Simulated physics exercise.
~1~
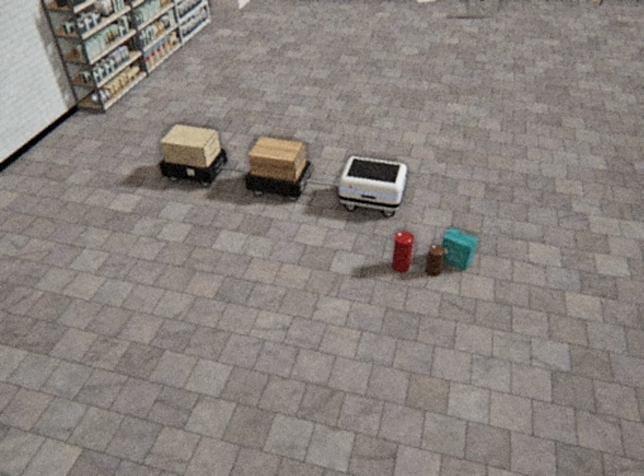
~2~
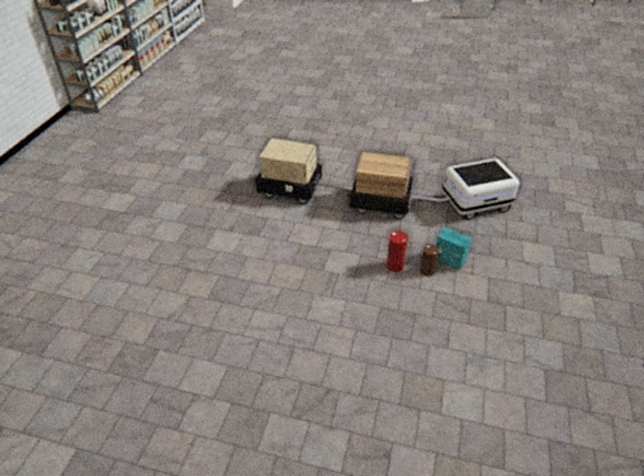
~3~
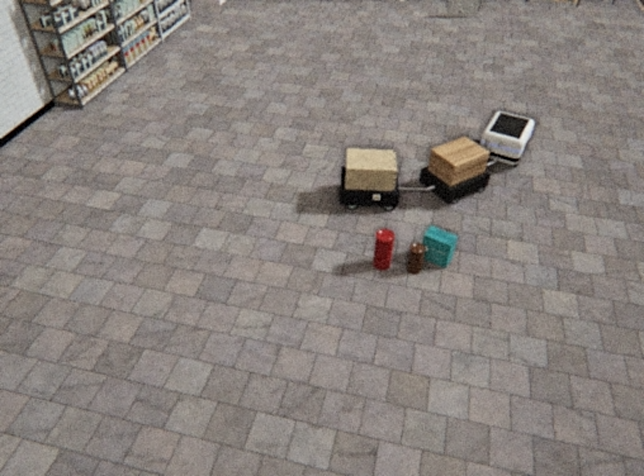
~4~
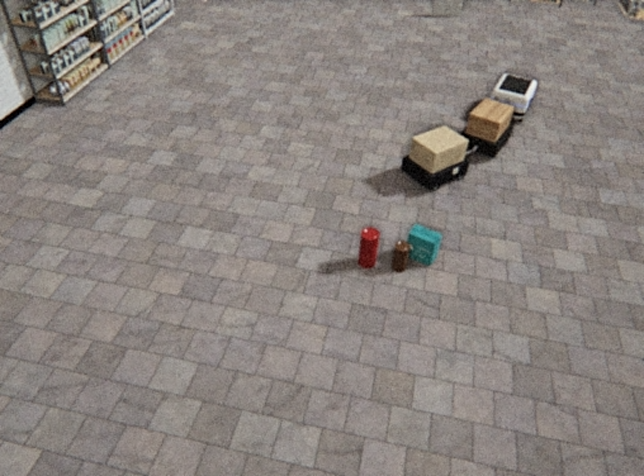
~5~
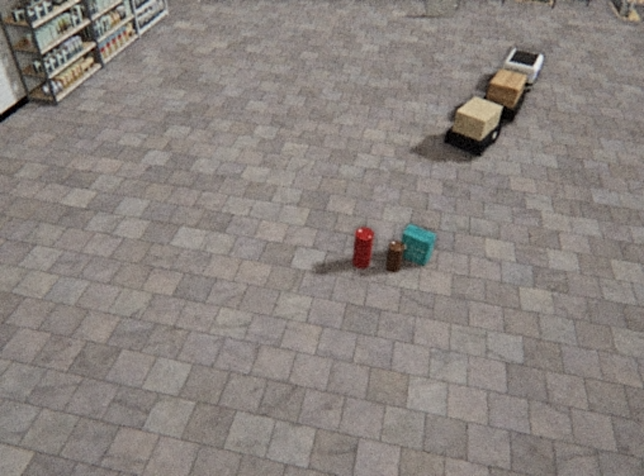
A small white tug pulling two carts loaded with boxes rolled right across a paved floor, curved away behind a red canister, a brown canister and a turquoise box, and headed toward the upper right, leaving all three standing where they were.
